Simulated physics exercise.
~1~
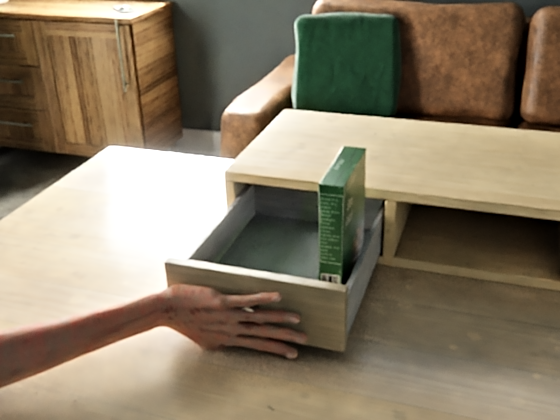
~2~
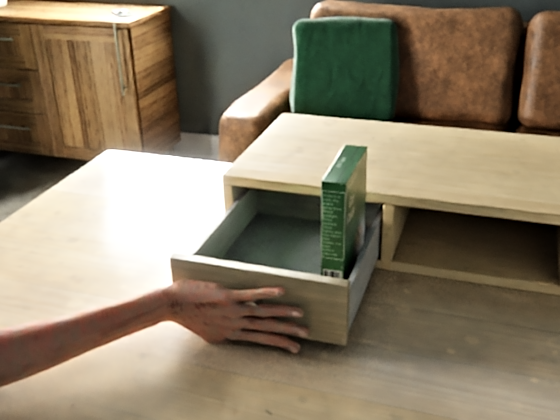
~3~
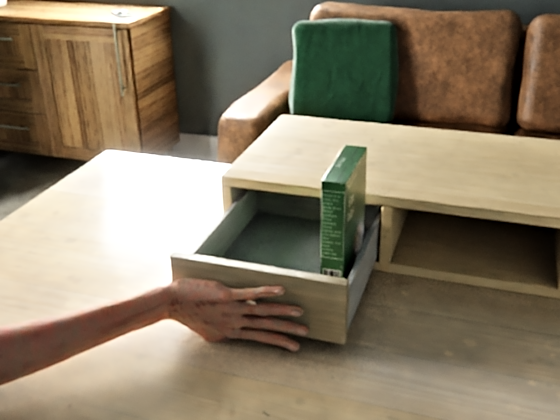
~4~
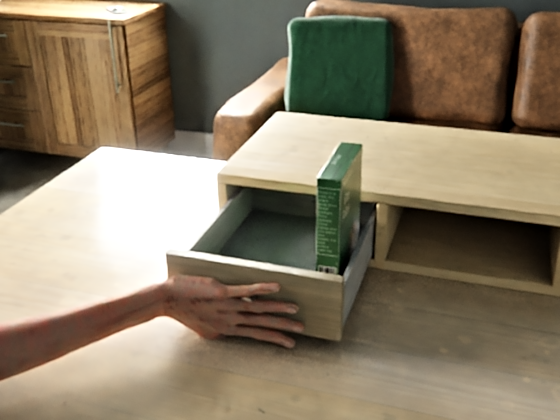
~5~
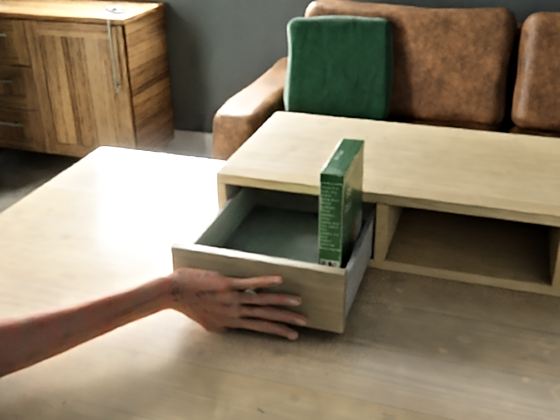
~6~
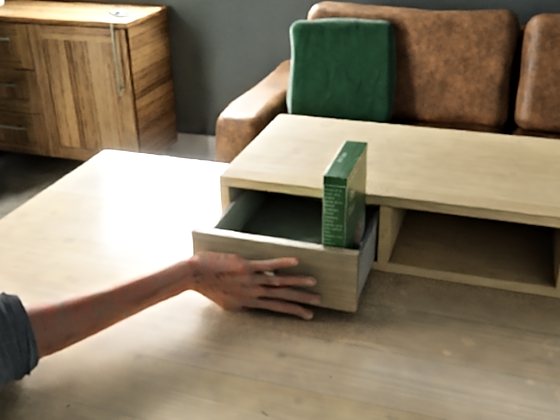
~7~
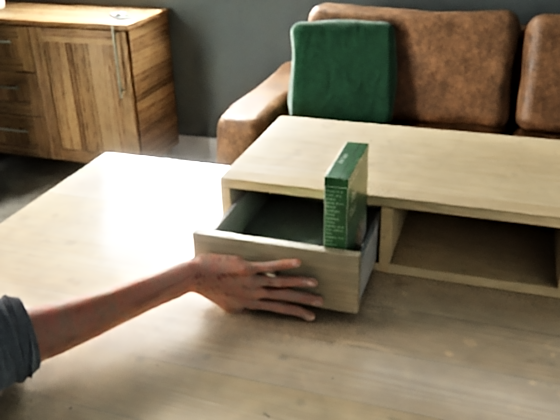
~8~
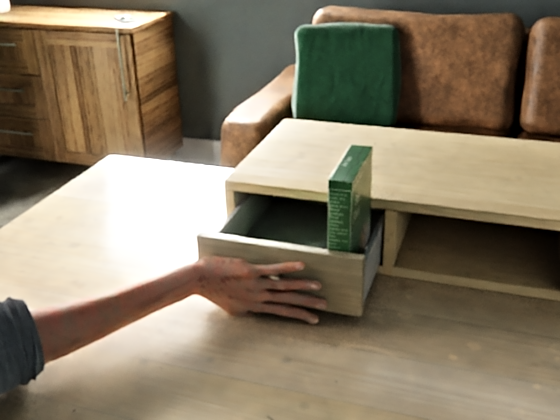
In a living room with a leather sofa and a wooden chest, a hand pushes a drawer holding an upright green packet partway into a low wooden table unit. The drawer stops short of closing and remains ajar, with the hand still against its front.
